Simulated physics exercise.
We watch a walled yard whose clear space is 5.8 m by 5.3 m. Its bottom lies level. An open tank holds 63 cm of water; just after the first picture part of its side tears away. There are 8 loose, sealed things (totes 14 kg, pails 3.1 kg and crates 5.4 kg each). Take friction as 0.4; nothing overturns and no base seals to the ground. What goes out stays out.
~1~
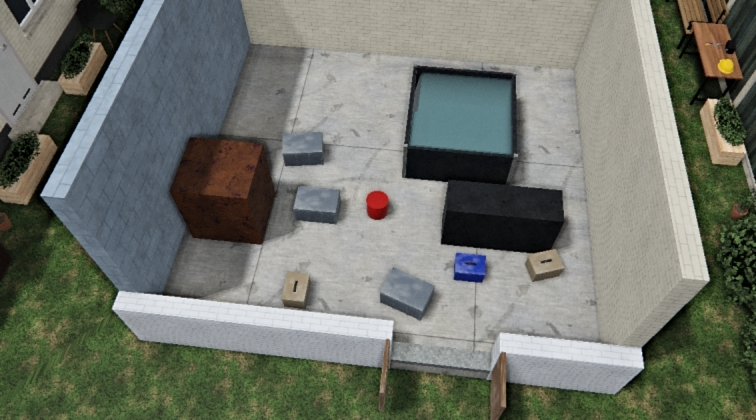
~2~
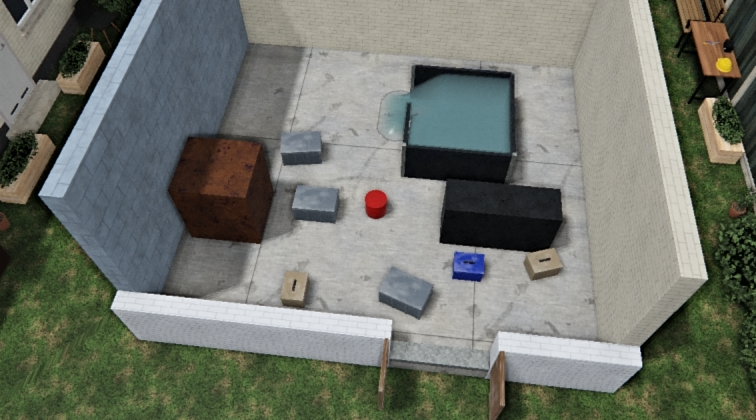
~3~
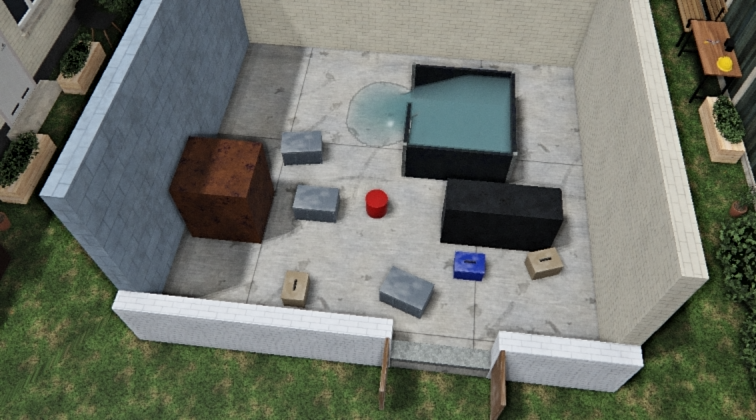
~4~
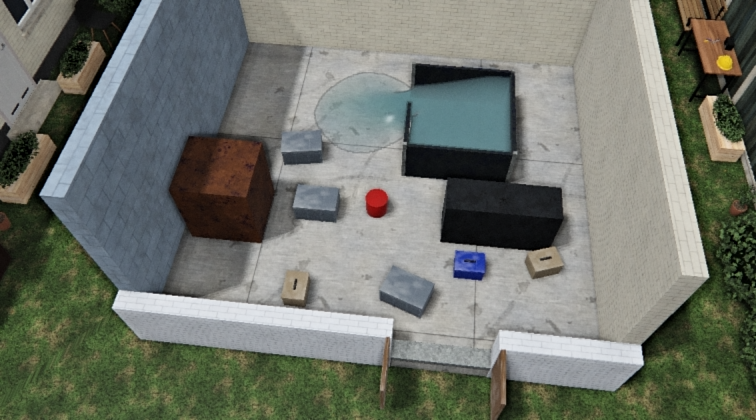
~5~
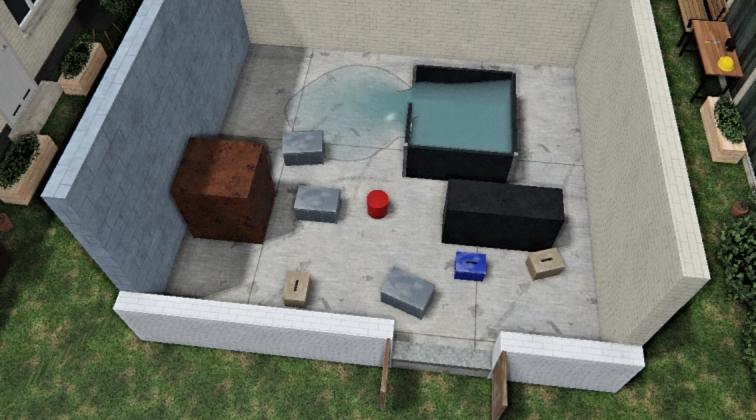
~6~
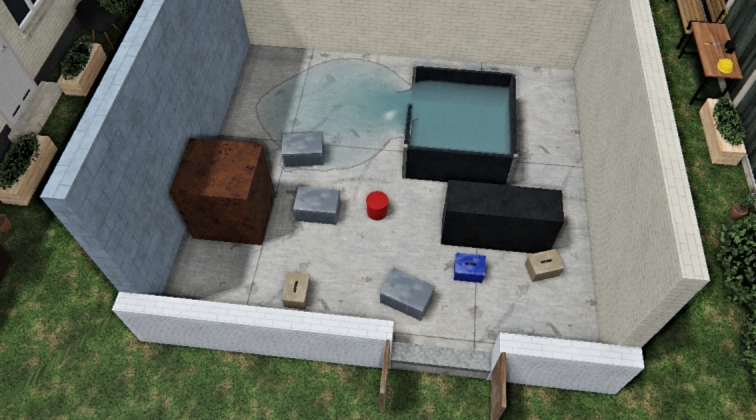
Open black-sided tank leaking water from its left side, a puddle spreading leftward across the walled yard past motionless blocks and pails.
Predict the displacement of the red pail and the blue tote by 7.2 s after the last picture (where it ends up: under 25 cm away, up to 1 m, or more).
Red pail travels far; blue tote barely shifts.
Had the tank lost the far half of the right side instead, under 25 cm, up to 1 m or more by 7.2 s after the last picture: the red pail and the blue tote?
Then the red pail moves a short way, the blue tote holds its place.
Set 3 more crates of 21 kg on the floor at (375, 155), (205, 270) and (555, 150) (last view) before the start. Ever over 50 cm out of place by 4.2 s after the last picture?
In turn: Less, under, less.
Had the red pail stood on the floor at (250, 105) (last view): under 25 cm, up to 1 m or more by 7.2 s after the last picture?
It gets carried off.
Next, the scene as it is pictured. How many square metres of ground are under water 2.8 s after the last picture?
Roughly 14 m2.
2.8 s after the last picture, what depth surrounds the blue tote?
About 0 cm.
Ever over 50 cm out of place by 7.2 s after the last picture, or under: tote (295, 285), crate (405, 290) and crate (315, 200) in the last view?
In that order: Under, over, more.
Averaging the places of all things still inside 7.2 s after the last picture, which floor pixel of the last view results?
Near (482, 238).
Then, 0.9 s after the last picture the red pail is near (377, 200), 0.0 m from its start, aground; the blue tote is near (470, 264), 0.0 m from its start, aground; 0 of 8 are out; 0 afloat.
Then, 2.8 s after the last picture the red pail is near (377, 200), 0.0 m from its start, aground; the blue tote is near (470, 264), 0.0 m from its start, aground; 0 of 8 are out; 1 afloat.
Then, 4.8 s after the last picture the red pail is near (432, 220), 0.8 m from its start, afloat; the blue tote is near (470, 264), 0.0 m from its start, aground; 0 of 8 are out; 3 afloat.
Then, 7.2 s after the last picture the red pail is near (497, 331), 2.5 m from its start, afloat; the blue tote is near (470, 264), 0.0 m from its start, aground; 2 of 8 are out; 2 afloat.
